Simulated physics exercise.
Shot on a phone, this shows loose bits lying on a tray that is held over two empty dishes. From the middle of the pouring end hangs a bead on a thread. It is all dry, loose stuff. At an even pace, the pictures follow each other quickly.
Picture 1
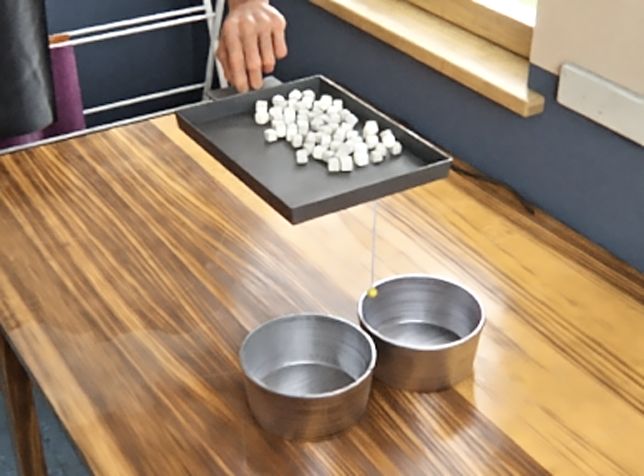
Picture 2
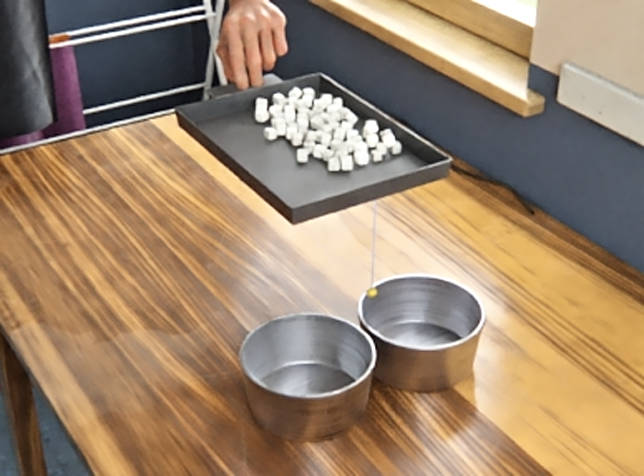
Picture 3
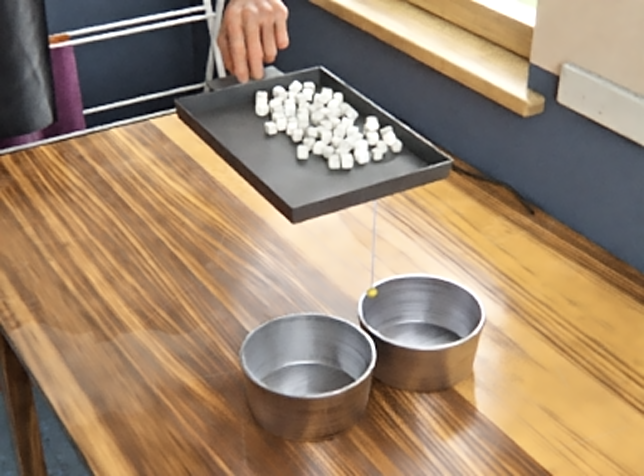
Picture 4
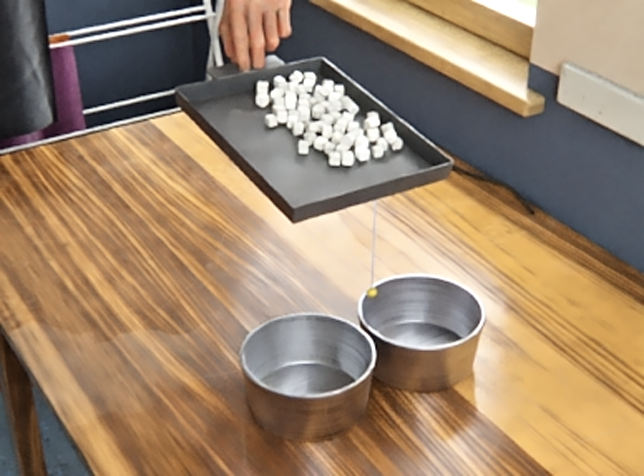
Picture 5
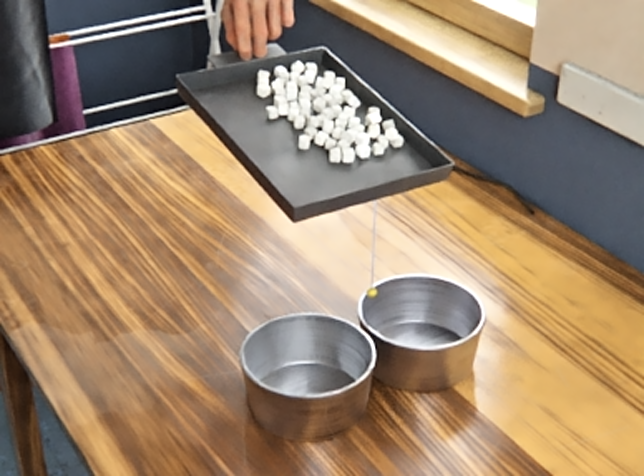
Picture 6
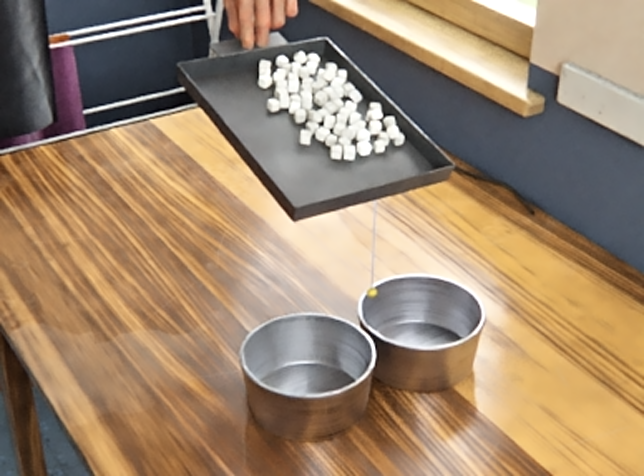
A dark tray of small white cubes, gripped by a hand at its far edge, starts out nearly level above two empty metal dishes on a wooden table. The hand gradually raises the far edge, tilting the tray slightly toward its near right corner, while the cubes keep their places on it and the yellow bead hangs still.
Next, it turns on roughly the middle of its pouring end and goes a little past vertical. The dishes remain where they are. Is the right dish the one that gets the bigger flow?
Yes.
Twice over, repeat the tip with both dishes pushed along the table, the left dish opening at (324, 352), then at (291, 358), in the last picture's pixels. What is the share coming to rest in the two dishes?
Close to 90 per cent, followed by close to 60 per cent.
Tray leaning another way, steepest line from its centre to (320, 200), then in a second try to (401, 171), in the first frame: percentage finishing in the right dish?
About 10 %, then 50 %.
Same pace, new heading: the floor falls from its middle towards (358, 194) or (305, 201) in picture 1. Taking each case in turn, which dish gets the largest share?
Case one: The dish to the right. Case two: The dish to the left.
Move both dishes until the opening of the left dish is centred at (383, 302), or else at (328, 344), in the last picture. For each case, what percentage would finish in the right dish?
First placement: 10 per cent; second placement: 80 per cent.
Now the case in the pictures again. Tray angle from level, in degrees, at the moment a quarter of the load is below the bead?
That happens at around 110°.
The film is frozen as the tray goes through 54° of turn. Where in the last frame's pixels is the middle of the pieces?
Its middle sits at about pixel (406, 154).
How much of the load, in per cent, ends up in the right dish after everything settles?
That part is close to 80 percent of the load.
Shortly afterwards, tray tipped steeply; all but a few on the tray; a little in the air.
Next, tray tipped right over; the bulk on the tray; only a few in the left dish; a little in the right dish; a little outside both.
Some moments later, tray tipped past a quarter turn; only a few in the left dish; the bulk in the right dish; near a quarter outside both.
In the end, tray tipped past a quarter turn; only a few in the left dish; the bulk in the right dish; near a quarter outside both.
